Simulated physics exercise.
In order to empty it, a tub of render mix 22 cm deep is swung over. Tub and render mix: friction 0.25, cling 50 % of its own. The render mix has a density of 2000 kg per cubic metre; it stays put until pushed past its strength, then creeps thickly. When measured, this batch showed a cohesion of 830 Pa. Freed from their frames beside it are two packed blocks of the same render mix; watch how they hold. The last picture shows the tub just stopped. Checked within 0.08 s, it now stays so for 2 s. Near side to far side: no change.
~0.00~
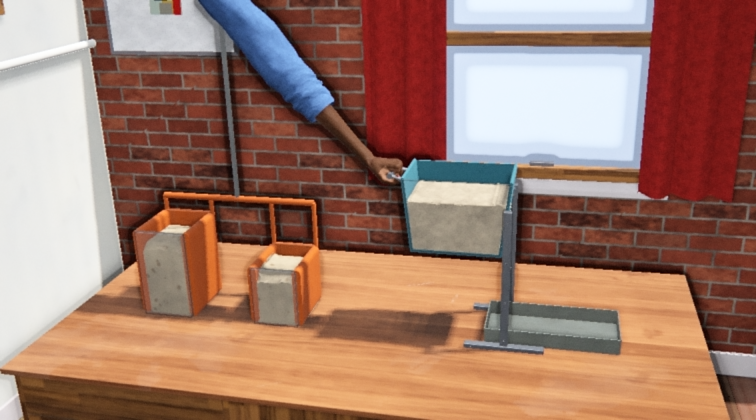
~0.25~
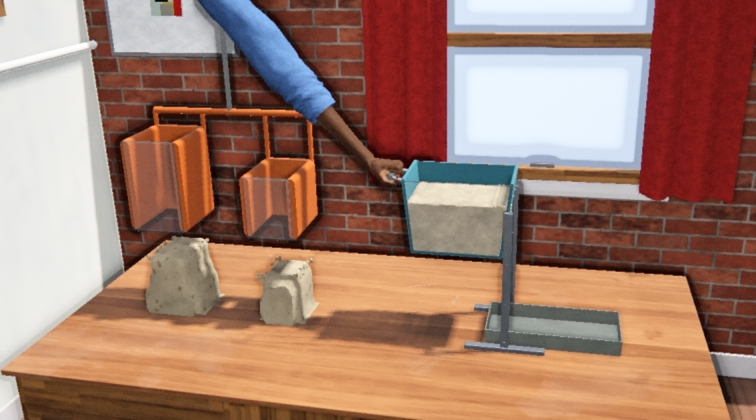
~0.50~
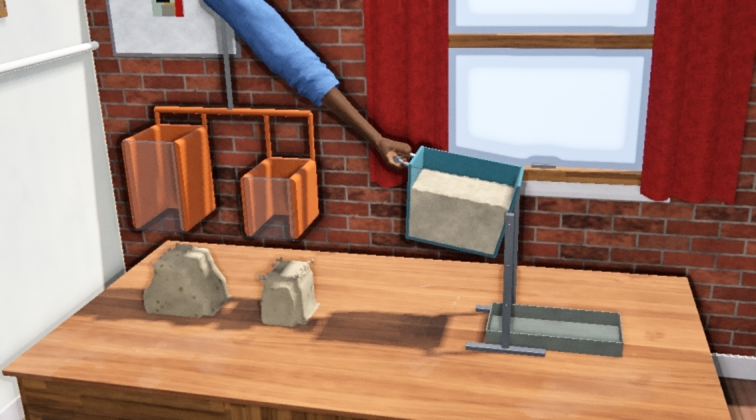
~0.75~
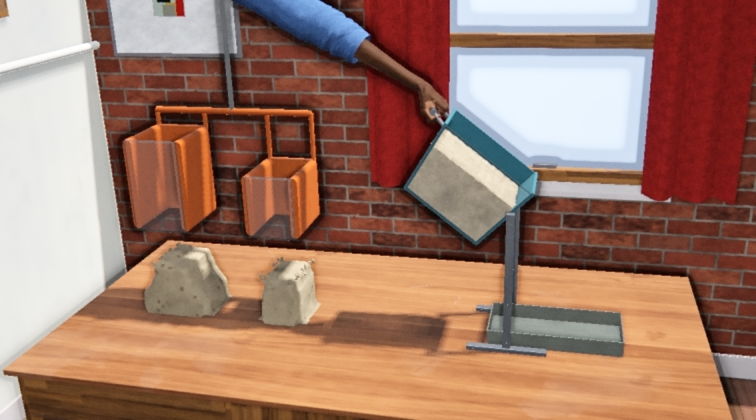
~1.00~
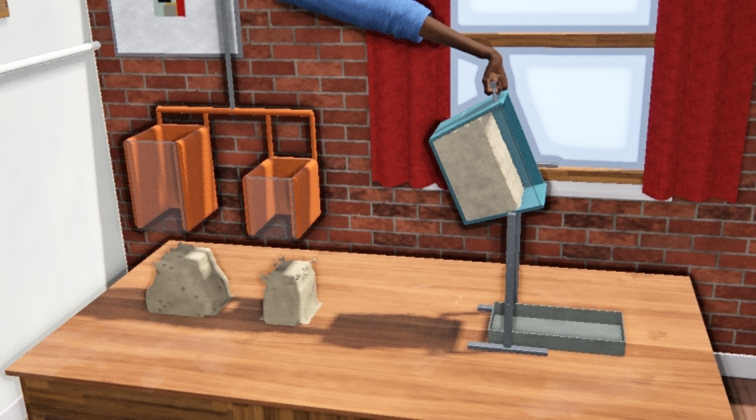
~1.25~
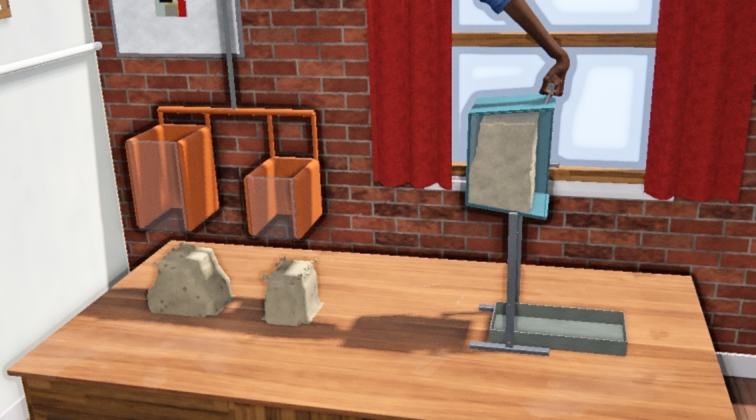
We see orange casings lift off two pale blocks on a wooden table, the larger left one slumping slightly, before a hand swings a teal tub of similar material up and rightward onto its side, the material still inside.
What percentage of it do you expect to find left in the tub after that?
About 46 percent is left in the tub.
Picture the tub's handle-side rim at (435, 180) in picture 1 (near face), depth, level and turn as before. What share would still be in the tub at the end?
I'd put it at close to 100 per cent.
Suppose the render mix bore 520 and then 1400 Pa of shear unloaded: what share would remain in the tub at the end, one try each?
Respectively, close to 35 % and close to 40 %.
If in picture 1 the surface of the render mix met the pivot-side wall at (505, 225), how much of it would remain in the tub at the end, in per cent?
60 %.
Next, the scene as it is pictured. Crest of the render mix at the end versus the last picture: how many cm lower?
15 cm.
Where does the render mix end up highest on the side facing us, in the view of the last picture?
Looking at the last picture, I'd put it at about (498, 173).
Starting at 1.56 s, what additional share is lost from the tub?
Share of load from then on: Approx. 10 %.
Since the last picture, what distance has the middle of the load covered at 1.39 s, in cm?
Close to 6 centimetres.
After 1.39 s, the tub is at 92 degrees and holds 93 %.
After 1.56 s, the tub is at 92 degrees and holds 56 %.
After 1.73 s, the tub is at 92 degrees and holds 46 %.
After 1.90 s, the tub is at 92 degrees and holds 46 %.
After 3.25 s, at the end, the tub is at 92 degrees and holds 46 %.
